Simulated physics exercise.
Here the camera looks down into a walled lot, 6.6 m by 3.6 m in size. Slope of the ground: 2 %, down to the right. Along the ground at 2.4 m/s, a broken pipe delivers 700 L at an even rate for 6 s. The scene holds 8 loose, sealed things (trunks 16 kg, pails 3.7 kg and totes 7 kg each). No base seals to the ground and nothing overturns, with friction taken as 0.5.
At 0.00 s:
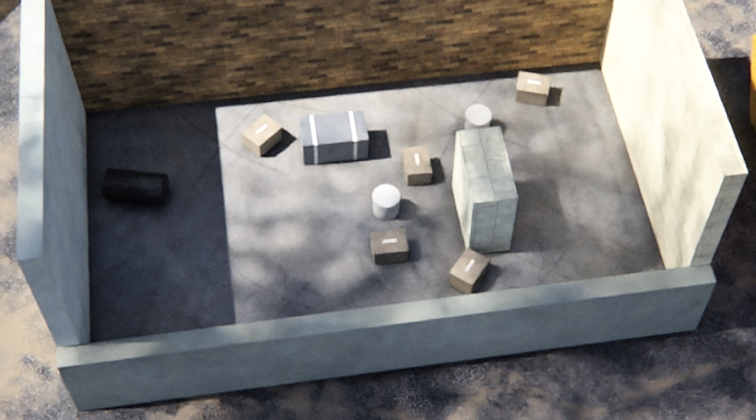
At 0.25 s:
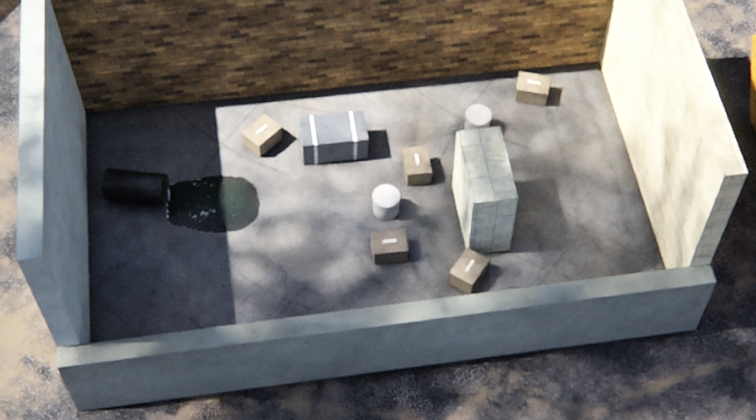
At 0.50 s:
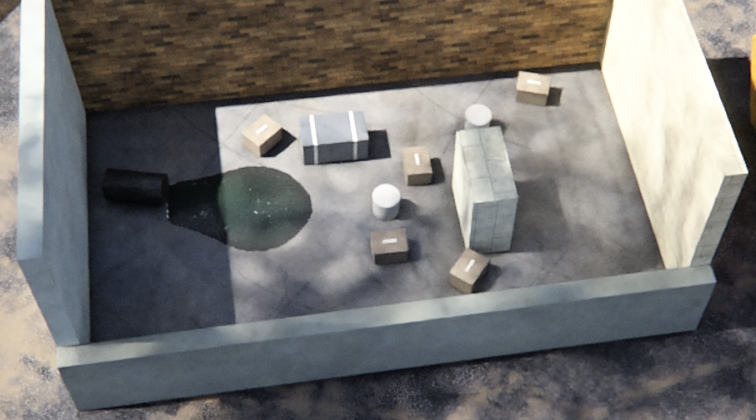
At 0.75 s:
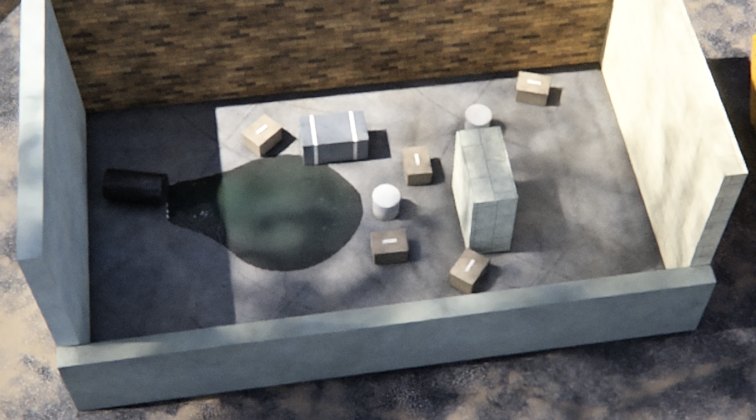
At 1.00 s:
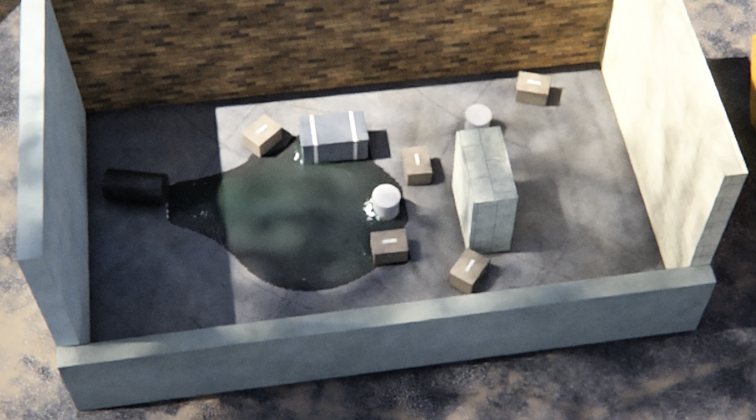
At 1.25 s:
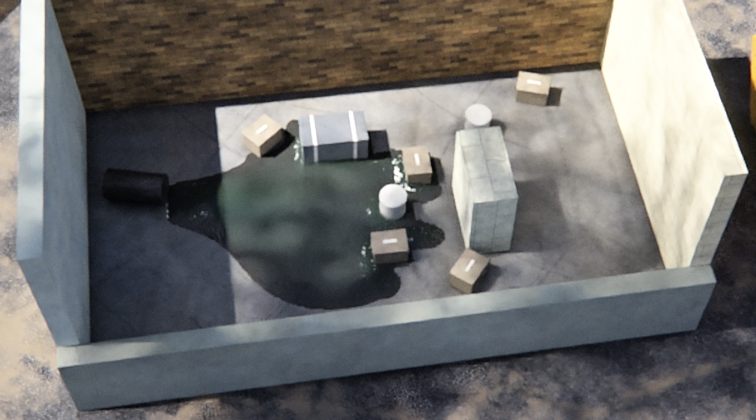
Dark water spreading from a pipe across a walled lot, reaching scattered boxes and nudging a white pail slightly right.
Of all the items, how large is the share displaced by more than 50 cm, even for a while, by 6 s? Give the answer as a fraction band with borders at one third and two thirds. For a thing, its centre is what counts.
Band: 1/3 up to 2/3.
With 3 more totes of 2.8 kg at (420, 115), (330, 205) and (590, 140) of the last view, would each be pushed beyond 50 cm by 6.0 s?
Sequence of outcomes: Does not cross it, crosses it, does not cross it.
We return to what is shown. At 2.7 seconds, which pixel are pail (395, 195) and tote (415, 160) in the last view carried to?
Roughly (434, 201), then roughly (508, 140).
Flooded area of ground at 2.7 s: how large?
I'd put it close to 10.0 m2.
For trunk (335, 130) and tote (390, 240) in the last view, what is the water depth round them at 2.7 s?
Close to 3 and 6 centimetres.
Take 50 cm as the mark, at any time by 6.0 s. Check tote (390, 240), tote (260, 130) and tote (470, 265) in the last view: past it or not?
First crosses the line, second stays inside the line, third crosses the line.
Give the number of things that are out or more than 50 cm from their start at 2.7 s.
My count gives 3.
After 1.8 s 1 of 8 are over 50 cm from their spots; 0 afloat.
After 2.7 s 3 of 8 are over 50 cm from their spots; 2 afloat.
After 4.2 s 3 of 8 are over 50 cm from their spots; 1 afloat.
After 6.0 s 3 of 8 are over 50 cm from their spots, and 4 have been at some point; 3 afloat.
